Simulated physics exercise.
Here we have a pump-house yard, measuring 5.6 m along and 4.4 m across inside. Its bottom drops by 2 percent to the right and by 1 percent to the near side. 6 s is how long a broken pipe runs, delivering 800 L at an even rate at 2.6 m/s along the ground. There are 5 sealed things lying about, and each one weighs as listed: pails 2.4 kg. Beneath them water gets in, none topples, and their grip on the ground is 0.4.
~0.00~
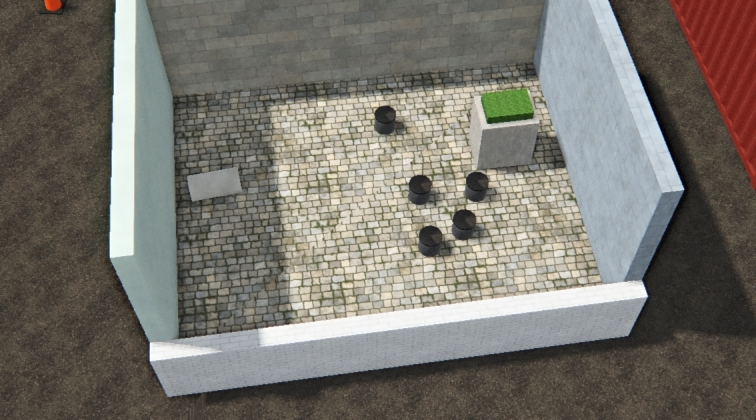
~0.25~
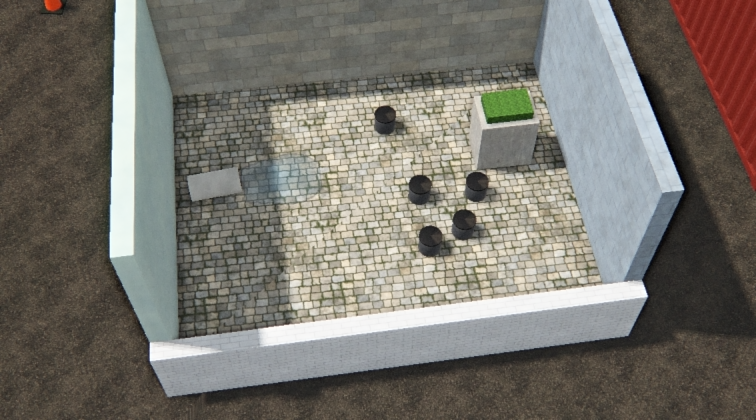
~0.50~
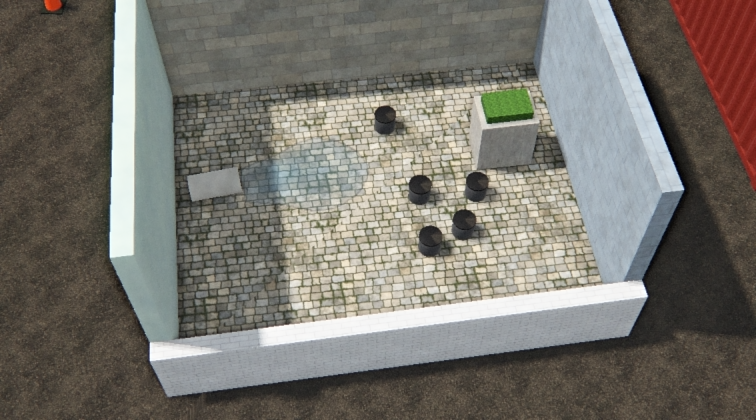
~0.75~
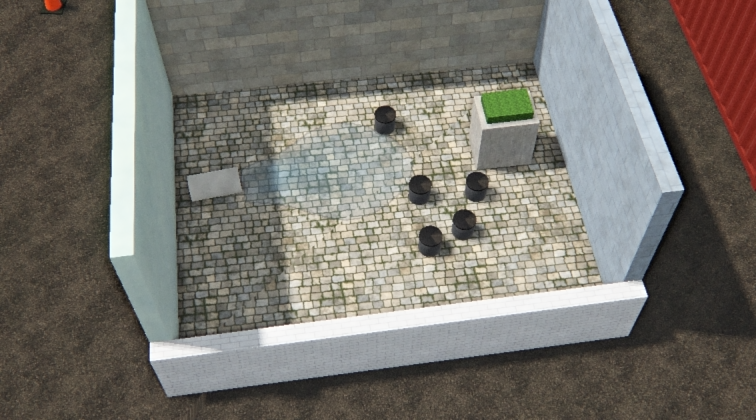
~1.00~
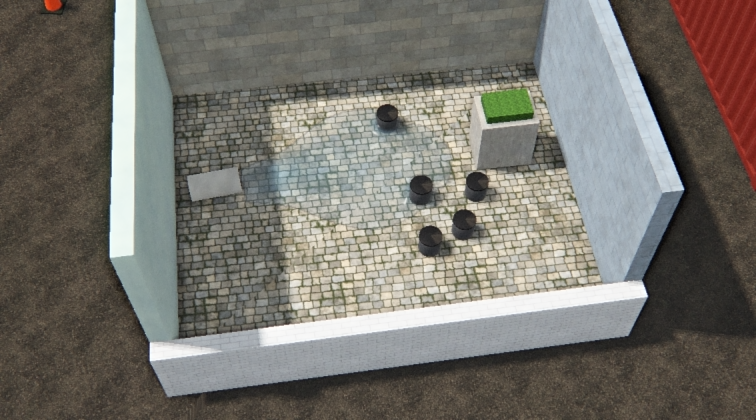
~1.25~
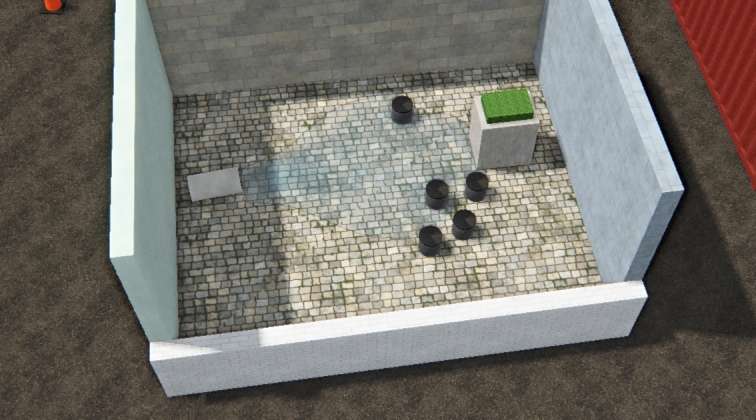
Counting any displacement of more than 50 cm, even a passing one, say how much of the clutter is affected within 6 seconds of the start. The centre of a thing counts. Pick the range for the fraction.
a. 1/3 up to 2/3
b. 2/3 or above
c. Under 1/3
(b) 2/3 or above.
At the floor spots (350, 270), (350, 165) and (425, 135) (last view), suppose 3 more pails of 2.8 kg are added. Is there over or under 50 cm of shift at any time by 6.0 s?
First does not reach it, second exceeds it, third exceeds it.
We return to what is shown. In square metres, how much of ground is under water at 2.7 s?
Roughly 11.5 m2.
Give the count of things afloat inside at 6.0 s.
It comes to 4.
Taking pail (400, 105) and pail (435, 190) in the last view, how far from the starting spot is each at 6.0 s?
In order: 250 cm and 120 cm.
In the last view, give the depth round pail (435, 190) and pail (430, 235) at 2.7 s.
Close to 2 and 2 centimetres.
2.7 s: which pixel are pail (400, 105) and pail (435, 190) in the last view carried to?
First near (507, 61), second near (569, 229).
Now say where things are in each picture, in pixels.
In the first picture, a pail at (385, 114) rests on the ground; a pail at (420, 184), on the bottom; 0.0 m2 under water; 0 of 5 have shifted.
In the second picture, a pail at (385, 114) rests on the ground; a pail at (420, 184), on the bottom; 0.7 m2 under water; 0 of 5 have shifted.
In the third picture, a pail at (385, 114) rests on the ground; a pail at (420, 184) rests on the ground; 1.5 m2 under water; 0 of 5 have shifted.
In the fourth picture, a pail at (385, 114), on the bottom; a pail at (420, 184) rests on the ground; 2.7 m2 under water; 0 of 5 have shifted.
In the fifth picture, a pail at (387, 112) rests on the ground, 4 cm from its start; a pail at (421, 184) rests on the ground; water covers 4.0 m2; 0 of 5 have shifted.
In the sixth picture, a pail at (402, 104), on the bottom, 32 cm from its start; a pail at (437, 189) rests on the ground, 25 cm from its start; water covers 5.4 m2; 2 of 5 have shifted.
After 1.8 s 2 of 5 are over 50 cm from their spots; 0 afloat.
After 2.7 s 4 of 5 are over 50 cm from their spots; 2 afloat.
After 4.2 s 4 of 5 are over 50 cm from their spots; 3 afloat.
After 6.0 s 4 of 5 are over 50 cm from their spots, and 4 have been at some point; 4 afloat.
